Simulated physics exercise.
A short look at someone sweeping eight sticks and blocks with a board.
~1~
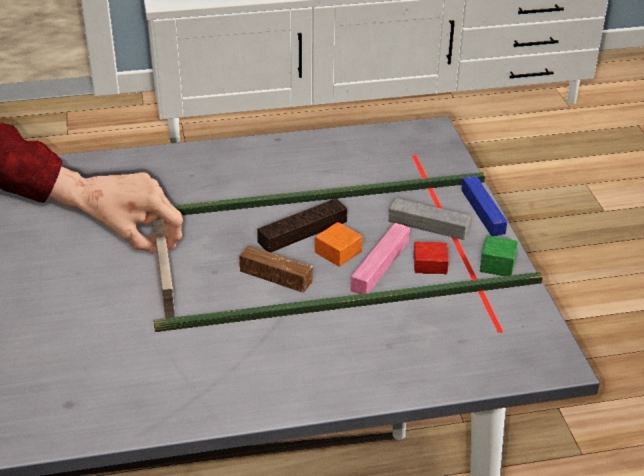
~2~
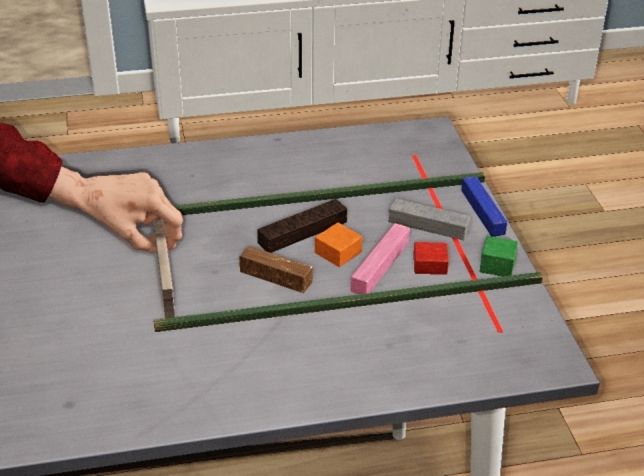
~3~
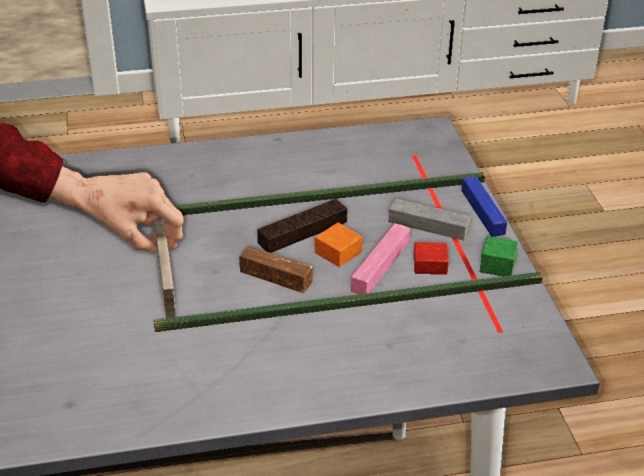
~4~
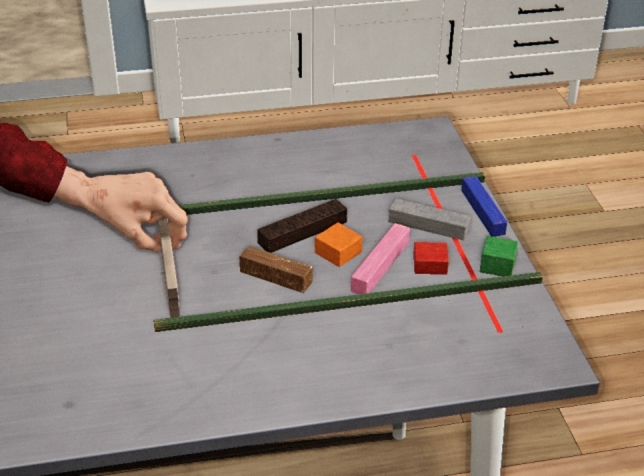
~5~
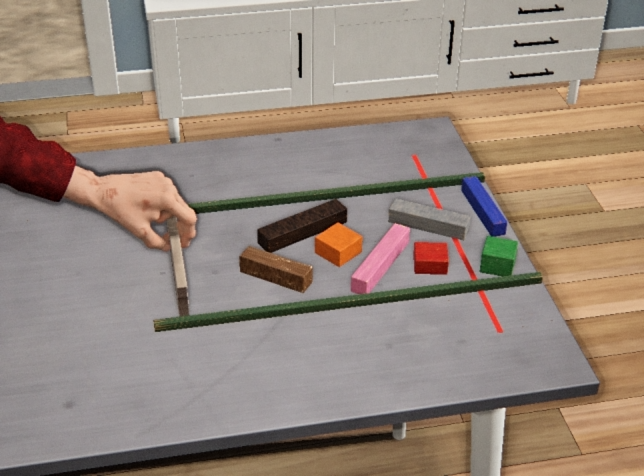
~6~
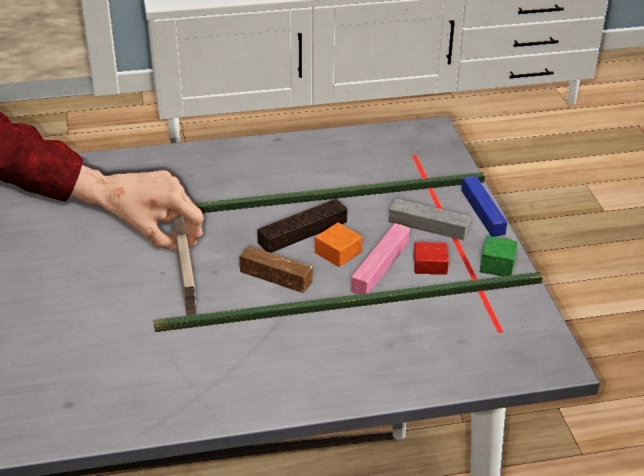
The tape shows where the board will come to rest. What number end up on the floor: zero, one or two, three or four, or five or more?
In the end the number that fall off is three or four.
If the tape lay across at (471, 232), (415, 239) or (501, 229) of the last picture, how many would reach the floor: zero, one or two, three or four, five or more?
Taking them in turn, 5 or more; either one or two; 5 or more.
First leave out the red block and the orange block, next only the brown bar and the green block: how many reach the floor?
1 in the first case, 2 in the second.
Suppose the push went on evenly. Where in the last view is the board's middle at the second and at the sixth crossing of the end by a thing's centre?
First at (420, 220), next at (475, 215).
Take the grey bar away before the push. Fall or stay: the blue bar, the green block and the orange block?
The blue bar goes over, the green block goes over, the orange block does not fall.
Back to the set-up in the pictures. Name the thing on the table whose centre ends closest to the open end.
Foremost is the red block.
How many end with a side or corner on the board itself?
The number is 2.
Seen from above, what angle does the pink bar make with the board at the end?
Near 30 degrees.
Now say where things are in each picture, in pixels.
In the first frame, blue bar (484, 206); green block (499, 257); grey bar (429, 219); board (162, 251); tape (453, 234).
In the second frame, green block (499, 257); pink bar (381, 259).
In the third frame, grey bar (429, 219); red block (431, 258).
In the fourth frame, blue bar (484, 206); orange block (339, 245).
In the fifth frame, green block (499, 257); black bar (303, 226).
In the sixth frame, blue bar (484, 206); green block (499, 257); grey bar (429, 219); board (182, 249); tape (453, 234).
A little later, none off yet; blue bar at rest near (484, 206); green block at rest near (499, 257); grey bar at rest near (429, 219).
When it is over, the number that fall off is three or four; down, grey bar, green block and blue bar.
